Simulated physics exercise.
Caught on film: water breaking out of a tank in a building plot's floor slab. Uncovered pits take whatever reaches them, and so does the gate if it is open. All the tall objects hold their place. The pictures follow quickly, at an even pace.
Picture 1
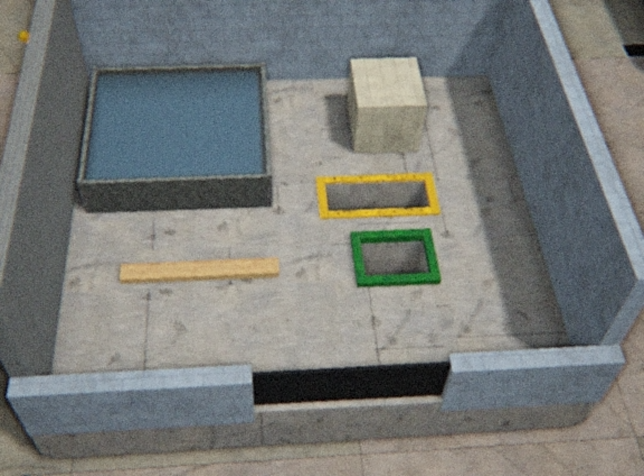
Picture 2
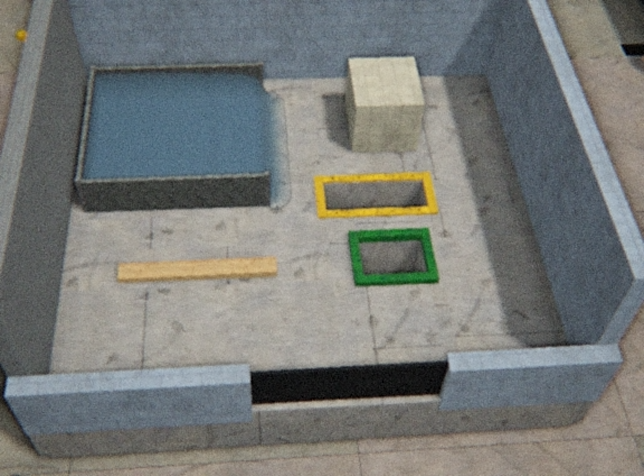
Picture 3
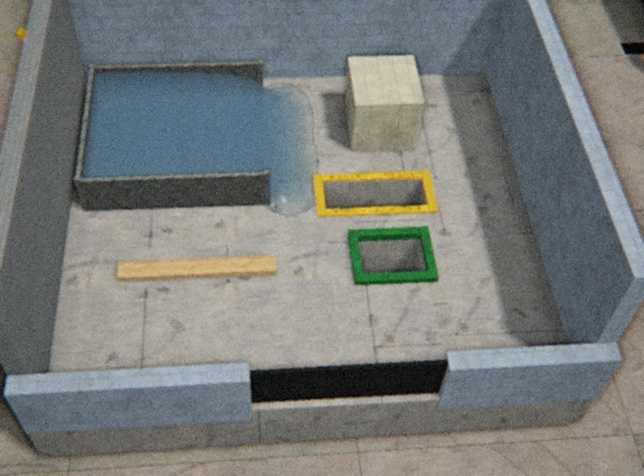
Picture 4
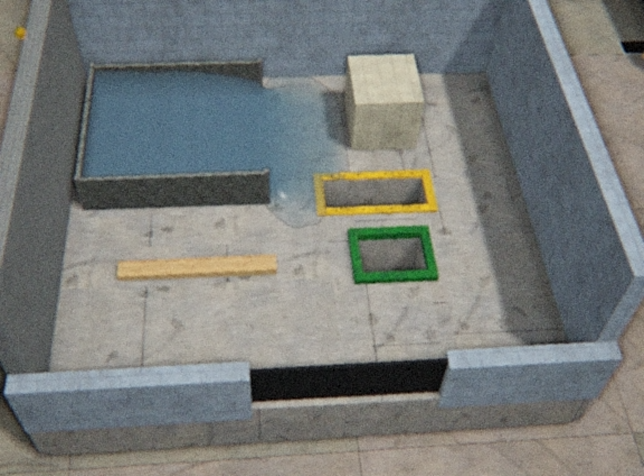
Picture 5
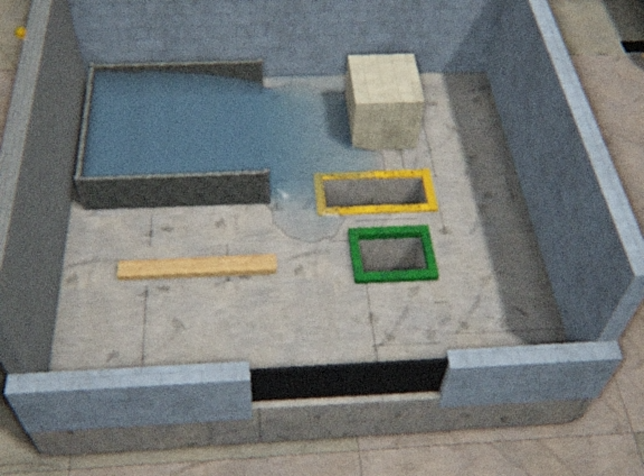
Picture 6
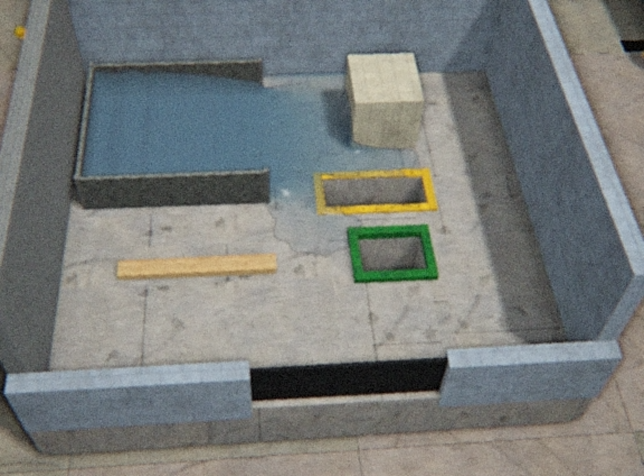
In a walled building plot, the right side of an open tank gave way and blue water poured out rightward across the slab, spreading thinly around the pale block and the yellow-framed opening.
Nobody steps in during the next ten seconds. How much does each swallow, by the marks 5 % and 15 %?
In the end: The gate takes less than 5 %; the yellow pit takes more than 15 %; the green pit takes less than 5 %.
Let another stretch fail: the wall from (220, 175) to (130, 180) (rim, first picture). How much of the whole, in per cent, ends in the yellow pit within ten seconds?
Roughly, in per cent: Yellow 6.
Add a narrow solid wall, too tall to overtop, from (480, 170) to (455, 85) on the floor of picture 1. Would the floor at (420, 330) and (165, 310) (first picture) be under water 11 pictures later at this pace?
In that order: Clear, not flooded.
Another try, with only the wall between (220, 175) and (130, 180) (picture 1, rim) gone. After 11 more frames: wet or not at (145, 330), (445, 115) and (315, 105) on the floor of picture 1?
In turn: Flooded, dry, dry.
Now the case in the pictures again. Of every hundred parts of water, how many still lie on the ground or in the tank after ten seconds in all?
Near 66 in a hundred.
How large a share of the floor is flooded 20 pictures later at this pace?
Close to 50 %.
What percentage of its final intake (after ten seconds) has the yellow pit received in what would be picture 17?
Close to 40 %.
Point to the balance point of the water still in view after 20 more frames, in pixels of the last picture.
Near (315, 141).
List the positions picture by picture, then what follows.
The open tank at (178, 123) is whole and still, in the first picture.
Water pours out at (263, 138) and has run to (272, 207), in the second picture.
The front is at (290, 89), out from the gap at (262, 139), in the third picture.
Water pours out at (262, 138) and has run to (315, 219), in the fourth picture.
The front is at (333, 77), out from the gap at (262, 138), in the fifth picture.
Water pours out at (262, 137) and has run to (414, 171), in the sixth picture.
A moment on, water covers 25 % of the floor; the gate 0 %, the yellow pit 5 %, the green pit 0 %.
Next, water covers 35 % of the floor; the gate 0 %, the yellow pit 13 %, the green pit 0 %.
Then, water covers 50 % of the floor; the gate 0 %, the yellow pit 23 %, the green pit 0 %.
Later, water covers 75 % of the floor; the gate 0 %, the yellow pit 31 %, the green pit 0 %.
In the end, water covers 95 % of the floor; the gate 0 %, the yellow pit 34 %, the green pit 0 %.
